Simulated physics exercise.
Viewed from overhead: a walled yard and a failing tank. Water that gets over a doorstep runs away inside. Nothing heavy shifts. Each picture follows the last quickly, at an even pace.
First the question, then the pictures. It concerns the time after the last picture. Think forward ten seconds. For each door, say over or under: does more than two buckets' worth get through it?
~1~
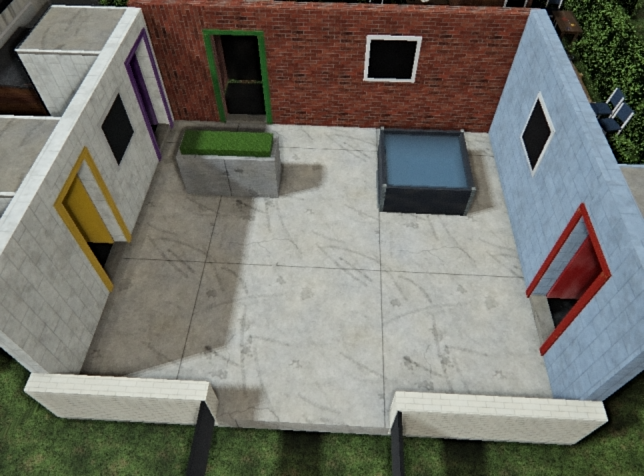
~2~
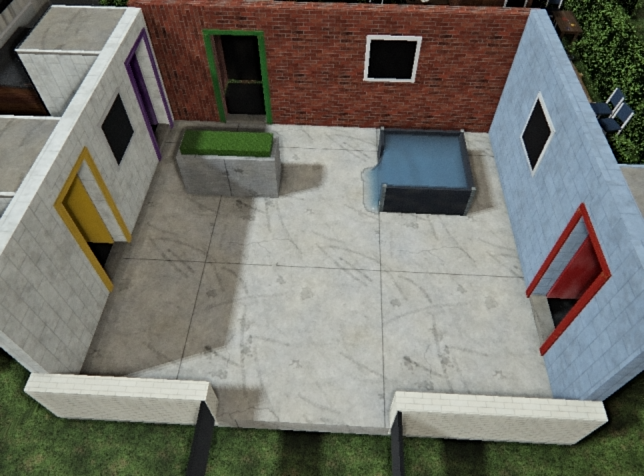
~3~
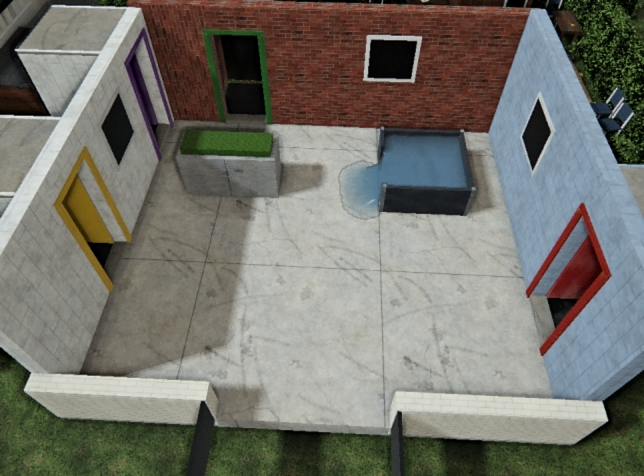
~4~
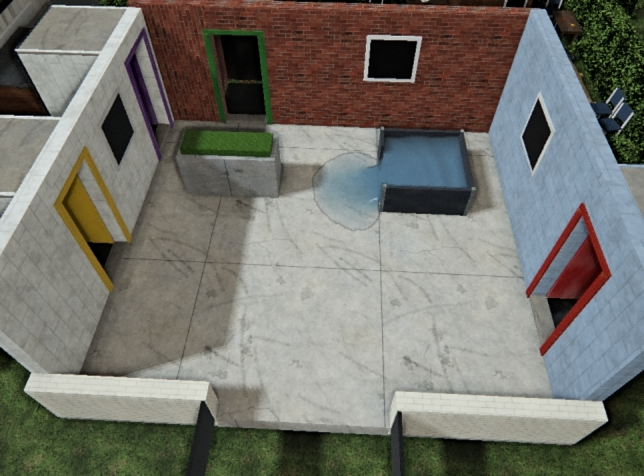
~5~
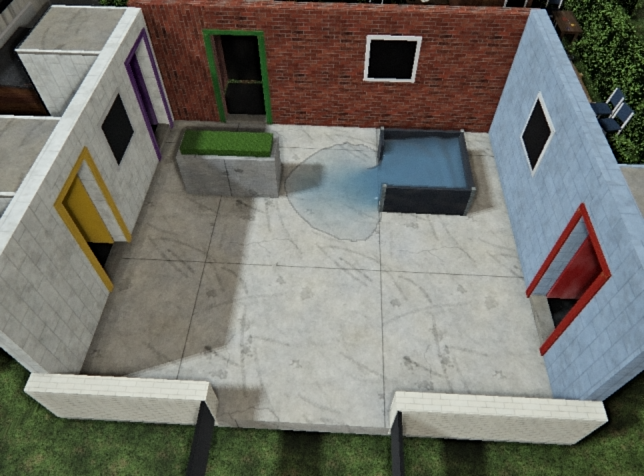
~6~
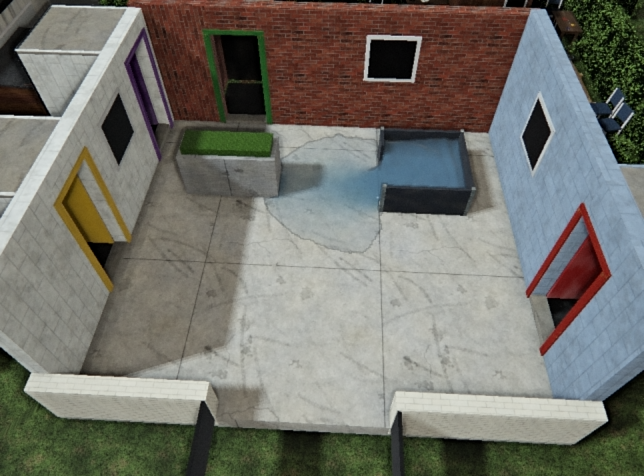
Purple door: Under, green door: Over, red door: Under, yellow door: Over.
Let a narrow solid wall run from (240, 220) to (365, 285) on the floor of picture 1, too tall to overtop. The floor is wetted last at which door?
I say the door marked red.
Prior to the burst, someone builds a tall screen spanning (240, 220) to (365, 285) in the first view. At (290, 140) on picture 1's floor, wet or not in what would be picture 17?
My call for that spot - a puddle.
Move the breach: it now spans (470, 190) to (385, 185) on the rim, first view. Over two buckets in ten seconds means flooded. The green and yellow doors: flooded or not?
Lab note: The green one sits below the threshold, the yellow one sits below the threshold.
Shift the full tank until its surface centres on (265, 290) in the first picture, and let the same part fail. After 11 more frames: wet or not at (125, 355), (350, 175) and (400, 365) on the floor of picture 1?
Check in sequence: Soaked through, still parched, still parched.
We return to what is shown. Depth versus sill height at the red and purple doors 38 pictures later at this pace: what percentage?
The first is near 0 per cent, the second near 50 per cent.
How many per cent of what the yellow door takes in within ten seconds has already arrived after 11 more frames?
The figure is near 0 per cent.
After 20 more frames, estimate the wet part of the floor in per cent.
Share estimate: About 50 per cent.
A moment on, water covers 25 % of the floor; the purple door not reached, the green door not reached, the red door not reached, the yellow door not reached.
Next, water covers 45 % of the floor; the purple door wet at the sill, nothing in, the green door under two buckets in, the red door not reached, the yellow door wet at the sill, nothing in.
Then, water covers 50 % of the floor; the purple door wet at the sill, nothing in, the green door over two buckets in, the red door not reached, the yellow door over two buckets in.
Later, water covers 60 % of the floor; the purple door under two buckets in, the green door over two buckets in, the red door not reached, the yellow door over two buckets in.
In the end, water covers 85 % of the floor; the purple door under two buckets in, the green door over two buckets in, the red door not reached, the yellow door over two buckets in.
